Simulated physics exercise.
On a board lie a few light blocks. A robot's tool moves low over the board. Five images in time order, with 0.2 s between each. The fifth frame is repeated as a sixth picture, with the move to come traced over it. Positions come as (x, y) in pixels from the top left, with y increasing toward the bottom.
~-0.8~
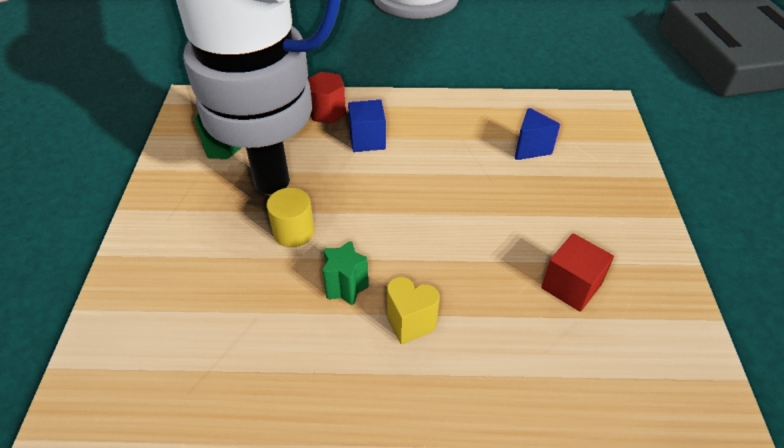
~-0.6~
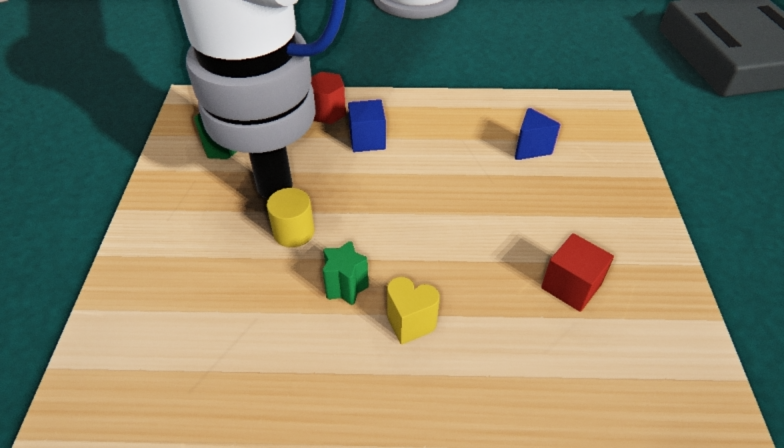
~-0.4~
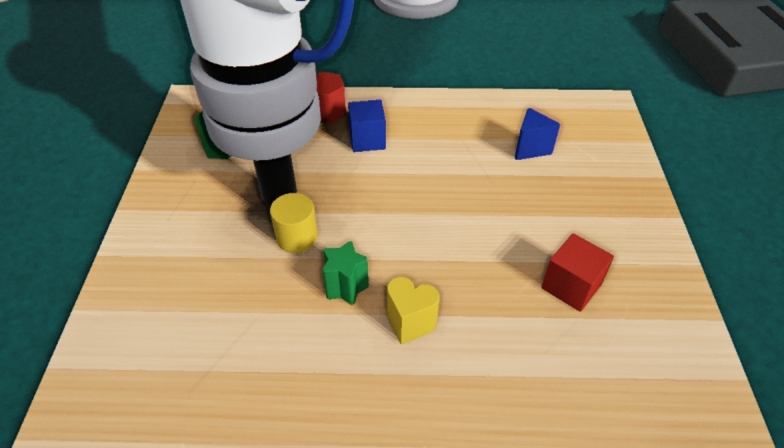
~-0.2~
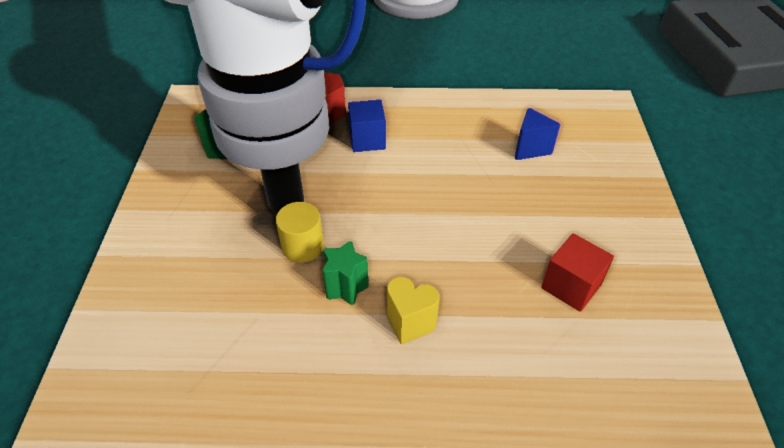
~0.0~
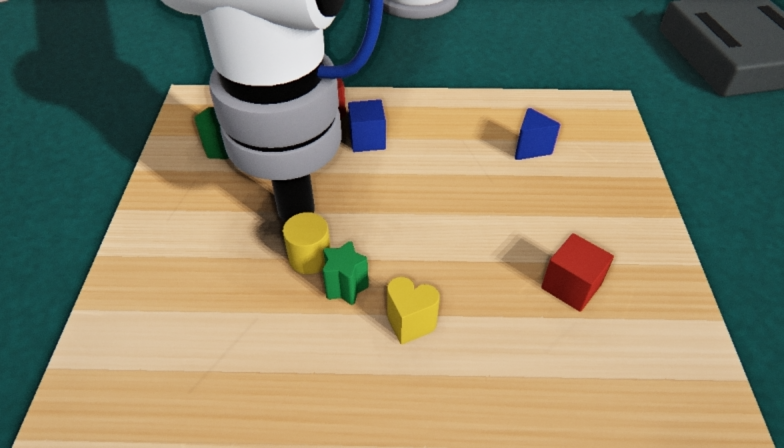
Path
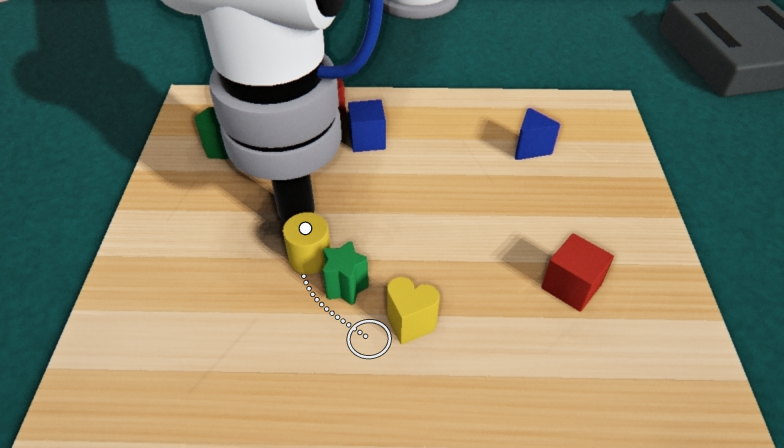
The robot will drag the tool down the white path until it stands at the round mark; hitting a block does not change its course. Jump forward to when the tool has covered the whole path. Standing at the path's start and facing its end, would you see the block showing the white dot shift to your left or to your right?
The answer is right: Facing from the path's start to its end, that's where the block showing the white dot shifts.
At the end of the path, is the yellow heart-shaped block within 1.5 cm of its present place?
In short: No.
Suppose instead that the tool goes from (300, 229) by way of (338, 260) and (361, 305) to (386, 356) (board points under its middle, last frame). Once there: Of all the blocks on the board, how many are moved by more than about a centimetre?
The answer is two blocks, counting only moves over 1 cm.
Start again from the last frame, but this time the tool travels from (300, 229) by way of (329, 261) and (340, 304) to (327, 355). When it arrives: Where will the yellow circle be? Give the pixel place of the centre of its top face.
Just about (275, 342).
The drawn path runs from (300, 229) through (302, 269) and (325, 308) to (369, 339); the dot is on the yellow circle.
The first path, step by step. One third of the way, tool at (299, 252); yellow circle at (314, 271); green star block at (358, 274), turned 60° anticlockwise.
Two thirds of the way, tool at (323, 291); yellow circle at (338, 316); green star block at (366, 284), turned 115° anticlockwise.
At the end, tool at (368, 322); yellow circle at (363, 354); green star block at (400, 292), turned 180° anticlockwise; yellow heart-shaped block at (441, 290), turned 25° clockwise.
